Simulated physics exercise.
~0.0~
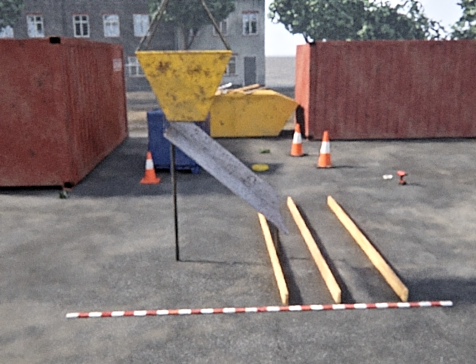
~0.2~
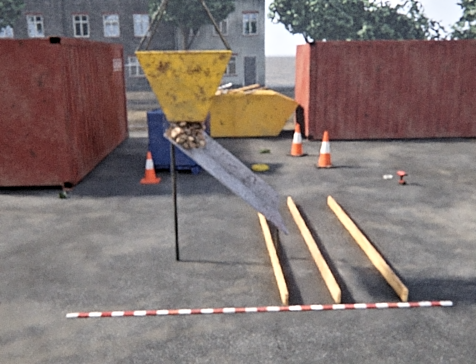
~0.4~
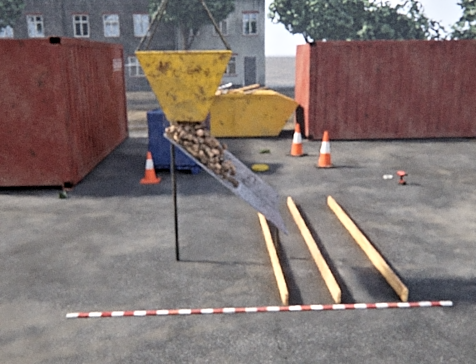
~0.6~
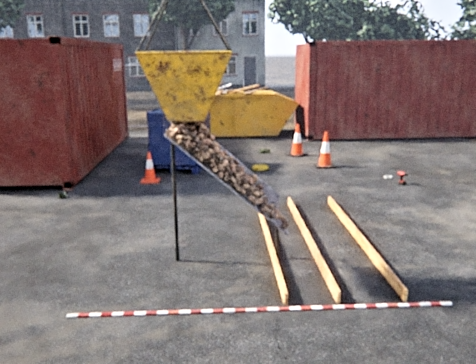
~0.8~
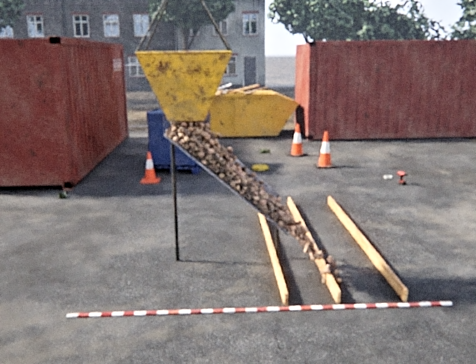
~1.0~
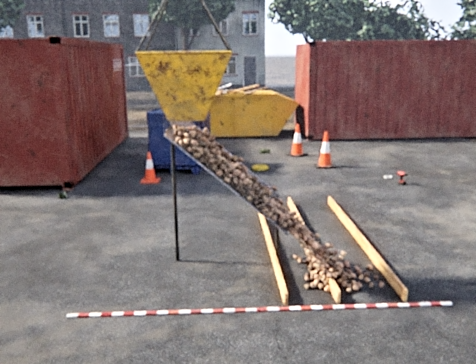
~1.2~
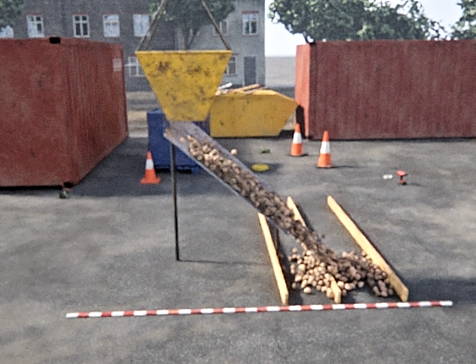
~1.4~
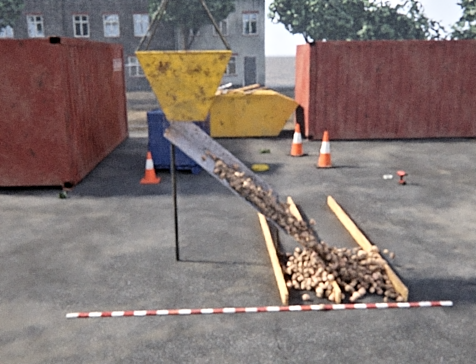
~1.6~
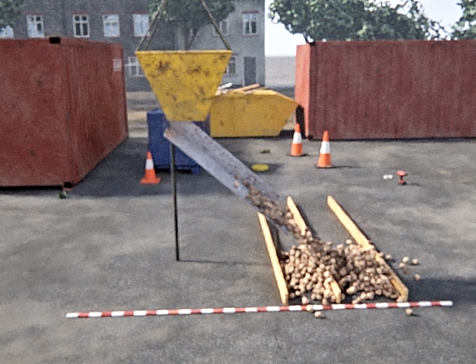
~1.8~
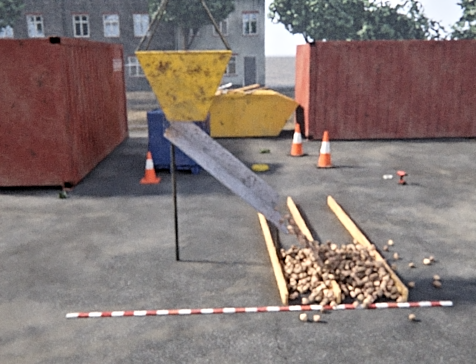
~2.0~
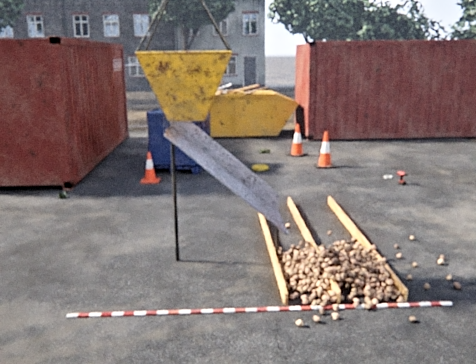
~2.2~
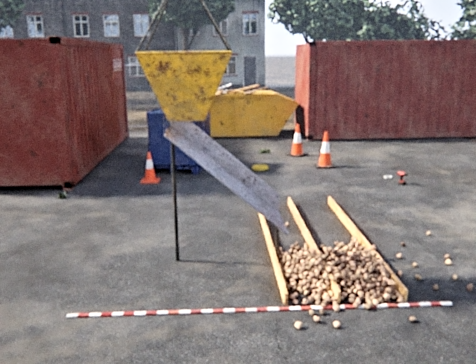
A yellow skip drops cobbles down a steel slide, and they settle mostly between wooden planks.
